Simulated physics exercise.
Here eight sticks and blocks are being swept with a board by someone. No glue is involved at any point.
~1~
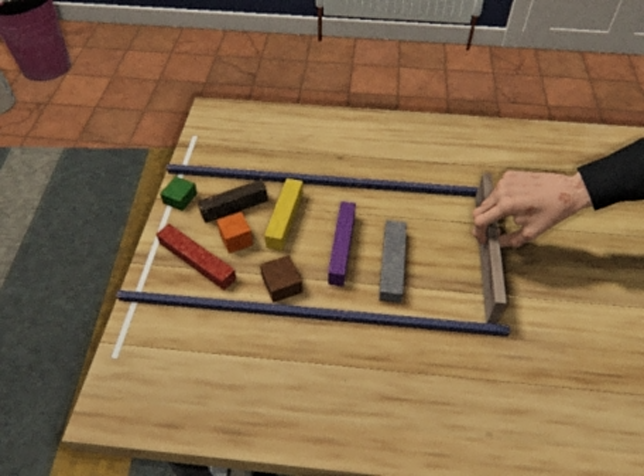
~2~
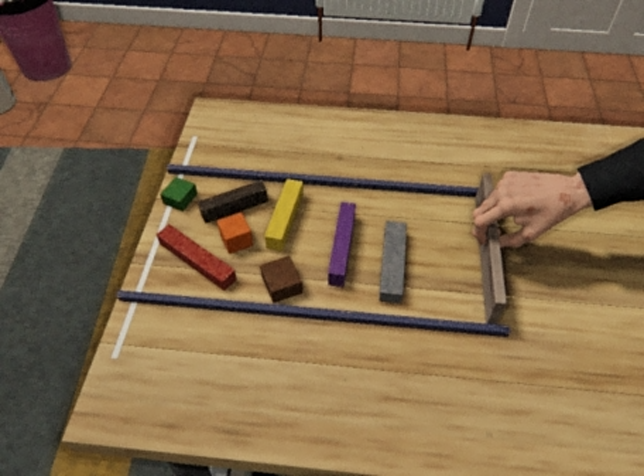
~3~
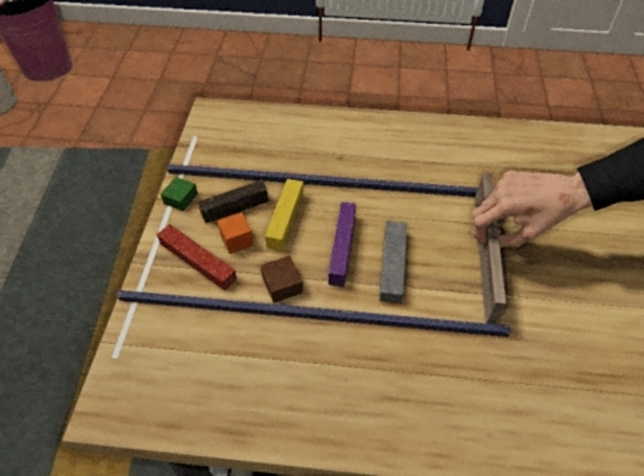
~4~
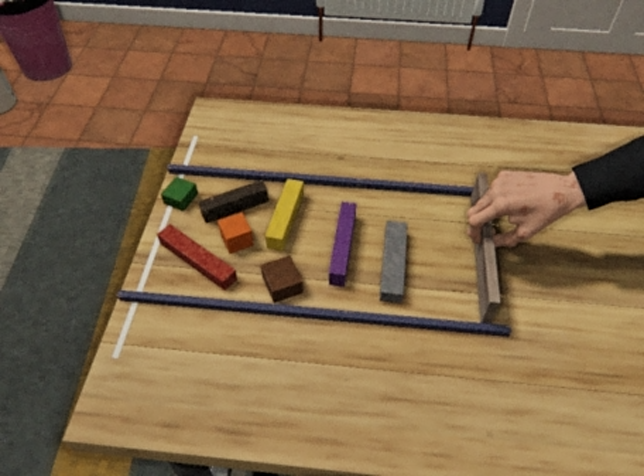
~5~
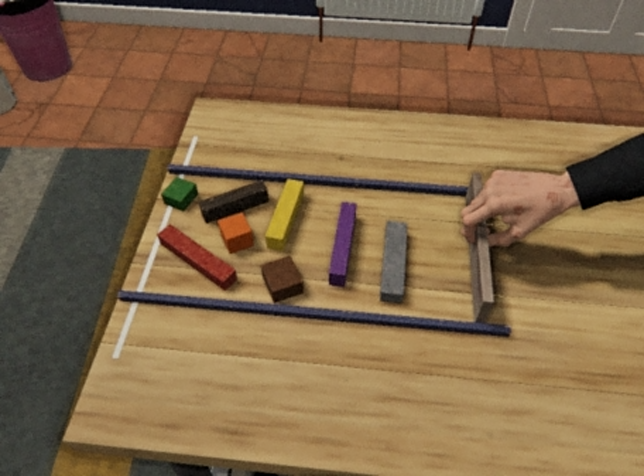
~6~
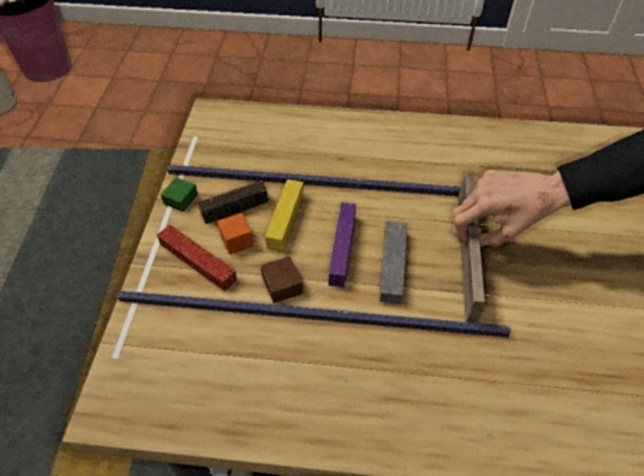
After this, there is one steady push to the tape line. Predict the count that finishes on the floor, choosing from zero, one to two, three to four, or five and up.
The count on the floor is five and up.
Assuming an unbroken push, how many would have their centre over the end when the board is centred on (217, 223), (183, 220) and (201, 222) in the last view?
Counts per position: 3 / 5 / 4.
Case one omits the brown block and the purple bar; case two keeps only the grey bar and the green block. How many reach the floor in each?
The number is 5 for the first case and 4 for the second.
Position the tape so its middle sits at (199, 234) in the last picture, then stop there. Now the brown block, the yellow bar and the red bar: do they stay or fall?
As for the brown block, it keeps its place; the yellow bar keeps its place; the red bar ends up falling.
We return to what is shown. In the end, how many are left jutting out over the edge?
You'd get 1.
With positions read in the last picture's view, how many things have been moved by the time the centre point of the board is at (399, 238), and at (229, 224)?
1 by the first point, 8 by the second.
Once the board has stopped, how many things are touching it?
That comes to 1.
Early on, none off yet; green block at rest near (179, 194); red bar at rest near (196, 257); black bar at rest near (234, 202).
A while later, none off yet; green block at rest near (179, 194); red bar travelled a little near (182, 255); black bar travelled a little near (210, 202).
Further along, one off so far; green block in the air near (154, 251); red bar leaning well over near (116, 267); black bar leaning well over near (140, 204).
Finally, the number that fall off is five or more; lost, purple bar, brown block, yellow bar, orange block, black bar, red bar and green block.
